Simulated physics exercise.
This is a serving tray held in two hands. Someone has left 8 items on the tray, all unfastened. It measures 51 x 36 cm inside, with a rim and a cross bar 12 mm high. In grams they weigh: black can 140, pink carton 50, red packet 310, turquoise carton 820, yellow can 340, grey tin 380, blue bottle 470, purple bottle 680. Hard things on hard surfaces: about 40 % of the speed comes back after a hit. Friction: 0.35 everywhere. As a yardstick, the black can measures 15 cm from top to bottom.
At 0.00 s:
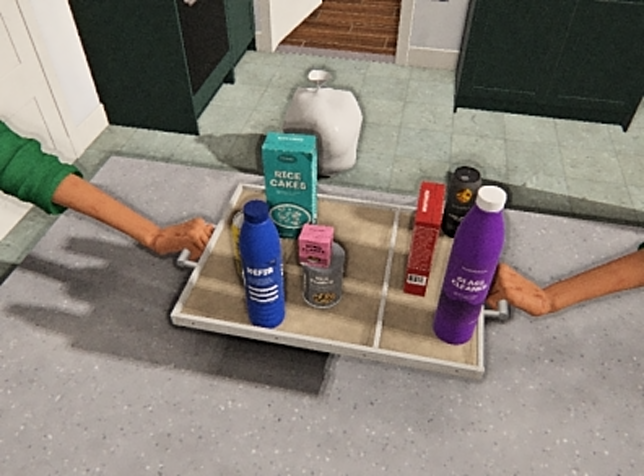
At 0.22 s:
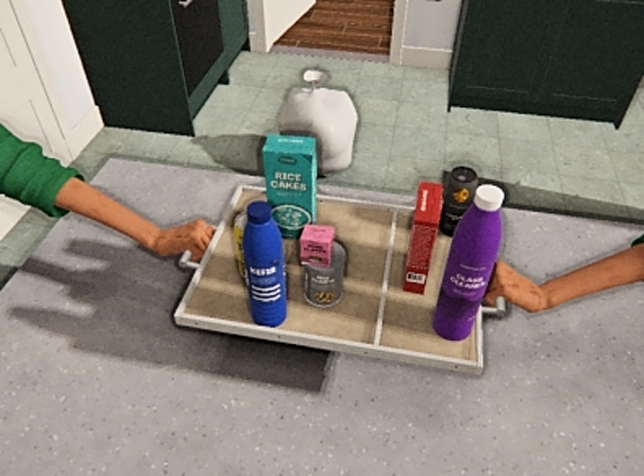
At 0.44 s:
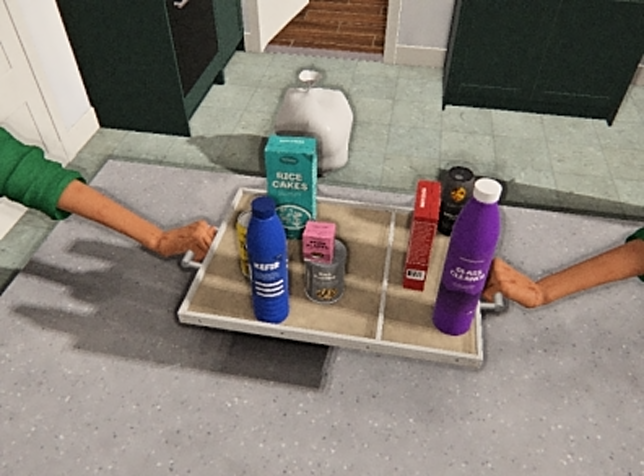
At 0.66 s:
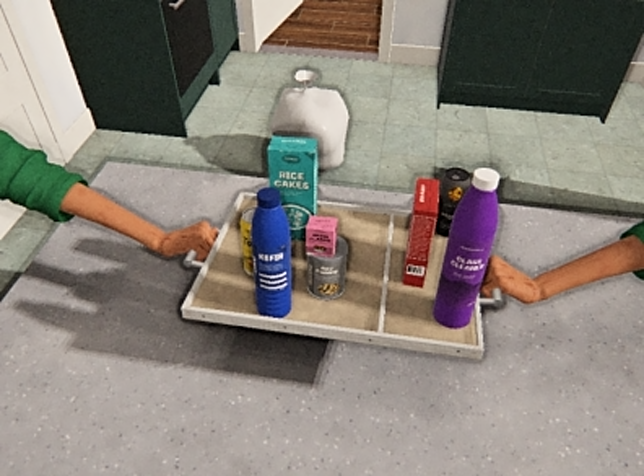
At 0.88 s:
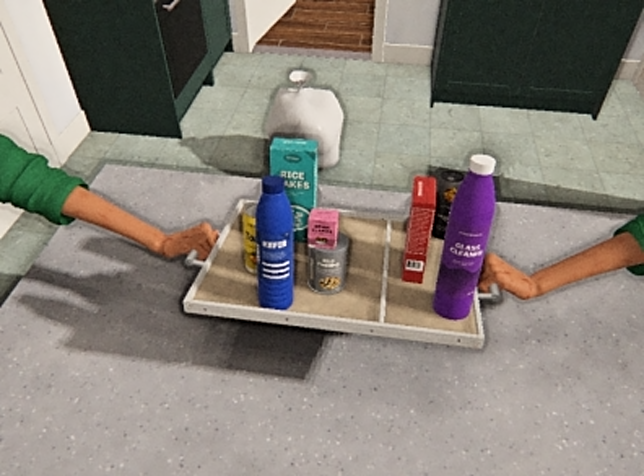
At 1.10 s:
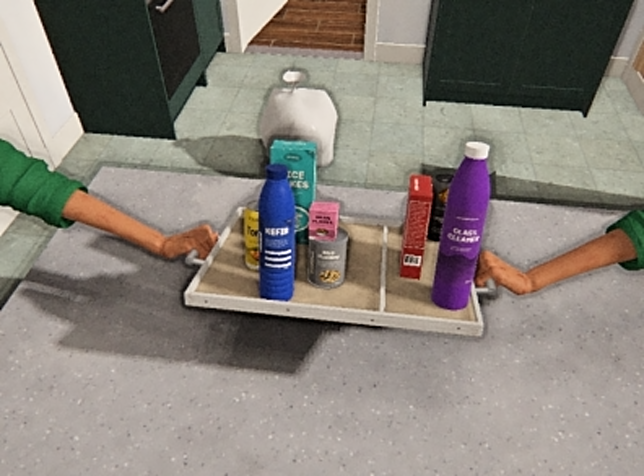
Two hands held a tray of bottles, cartons and cans above a grey surface, keeping it nearly level at first, then gradually tilting its far edge down while the items stayed standing in place.
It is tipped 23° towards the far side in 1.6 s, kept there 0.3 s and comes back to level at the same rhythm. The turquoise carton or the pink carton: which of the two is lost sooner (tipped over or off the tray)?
The former of the two, the turquoise carton.
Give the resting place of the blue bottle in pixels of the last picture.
Around (307, 216).
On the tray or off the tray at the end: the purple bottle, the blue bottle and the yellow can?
The purple bottle finishes off the tray; the blue bottle is still on the tray; the yellow can is still on the tray.
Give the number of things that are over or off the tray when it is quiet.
8 of them.
By 1.70 s, tray at 23°, far edge down; black can and turquoise carton now off the tray; pink carton 6 cm from its spot near (330, 204); blue bottle on its side.
By 2.10 s, tray at 23°, far edge down; pink carton and purple bottle now off the tray; yellow can on its side; blue bottle on its side.
By 2.70 s, tray at 14°, far edge down; red packet and grey tin now off the tray; yellow can on its side; blue bottle on its side.
When it is over (4.1 s), off the tray, black can, pink carton, red packet, turquoise carton, grey tin and purple bottle; lying over on the tray, yellow can and blue bottle. End places, in pixels of the last picture, turquoise carton near (286, 186), pink carton near (349, 212). Turquoise carton went at 1.40 s; pink carton went at 2.00 s.
